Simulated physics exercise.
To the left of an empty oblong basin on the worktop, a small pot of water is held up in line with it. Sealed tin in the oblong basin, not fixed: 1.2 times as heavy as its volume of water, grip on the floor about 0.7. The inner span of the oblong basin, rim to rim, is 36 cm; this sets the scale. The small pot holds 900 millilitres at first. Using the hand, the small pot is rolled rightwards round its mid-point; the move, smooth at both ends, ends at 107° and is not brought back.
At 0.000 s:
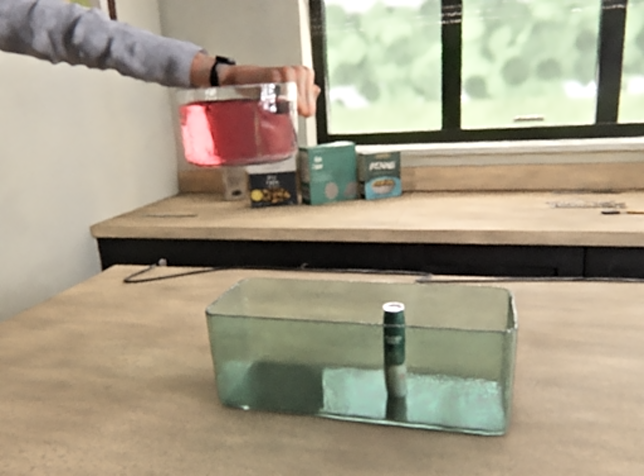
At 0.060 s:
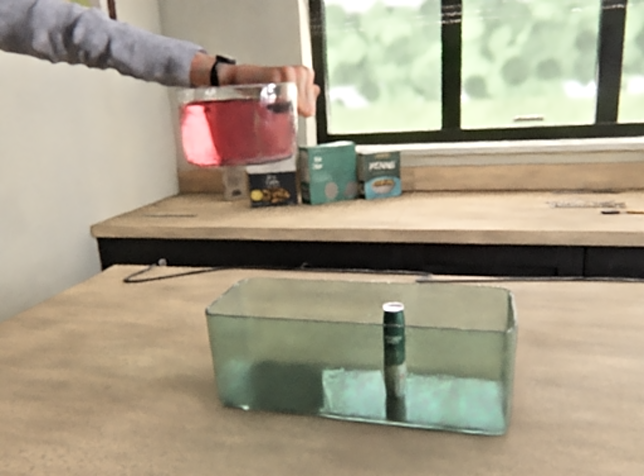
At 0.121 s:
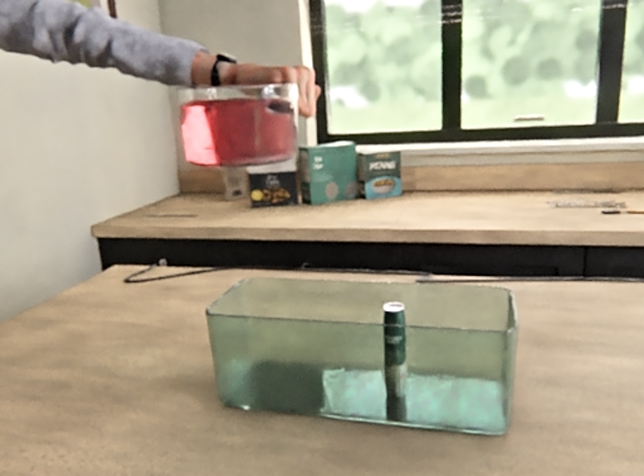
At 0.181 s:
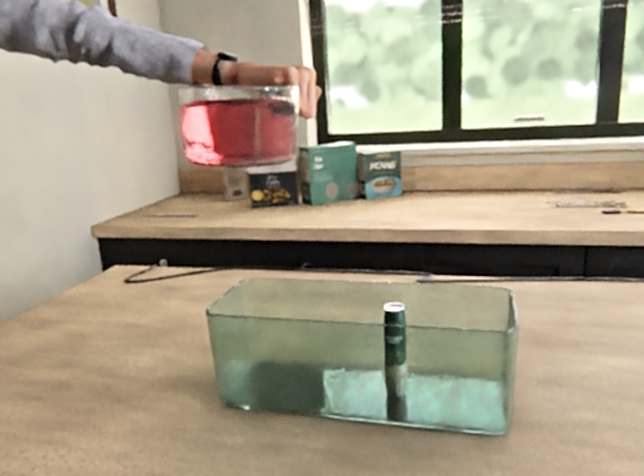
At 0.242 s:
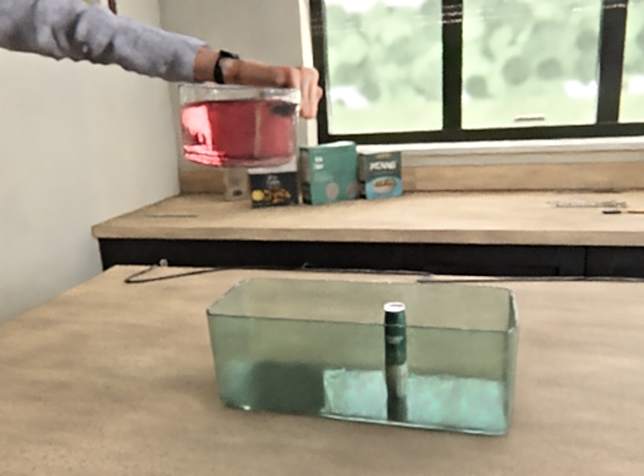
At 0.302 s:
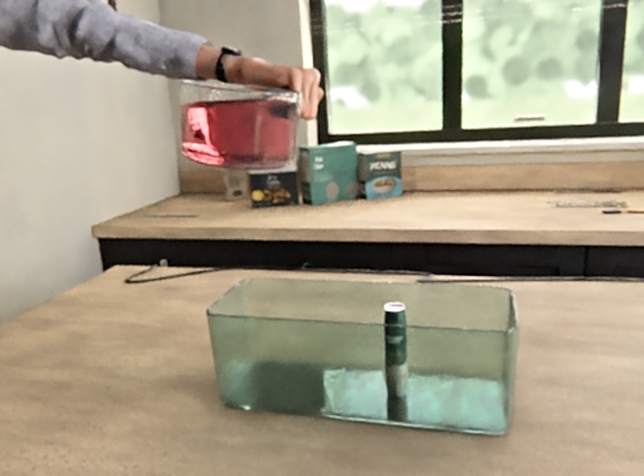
A small clear pot of pink liquid tilting slightly rightwards in a raised hand, above and left of a greenish basin holding a tin.
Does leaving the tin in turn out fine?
No.
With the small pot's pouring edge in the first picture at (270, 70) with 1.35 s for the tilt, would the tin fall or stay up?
After that, the tin stays vertical.
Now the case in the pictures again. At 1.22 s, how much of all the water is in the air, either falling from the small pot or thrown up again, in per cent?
Estimated airborne part: Roughly 18 per cent.
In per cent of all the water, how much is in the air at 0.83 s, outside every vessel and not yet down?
At that moment, about 26 percent.
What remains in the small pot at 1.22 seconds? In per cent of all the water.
Some 14 per cent.
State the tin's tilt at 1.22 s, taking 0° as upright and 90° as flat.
I'd put it at close to 0 degrees off upright.
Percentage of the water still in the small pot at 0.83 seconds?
Roughly 66 per cent.
Then, 0.83 s in, the tilt is 59° and 67 per cent is still to pour; the tin stands where it began.
Then, 1.22 s in, the tilt is 94° and 15 per cent is still to pour; the tin stands where it began.
Then, 1.63 s in, the tilt is 107° and 0 per cent is still to pour; the tin lies on its side.
Then, 2.07 s in, the tilt is 107° and 0 per cent is still to pour; the tin lies on its side.
Finally, the tin lies on its side.
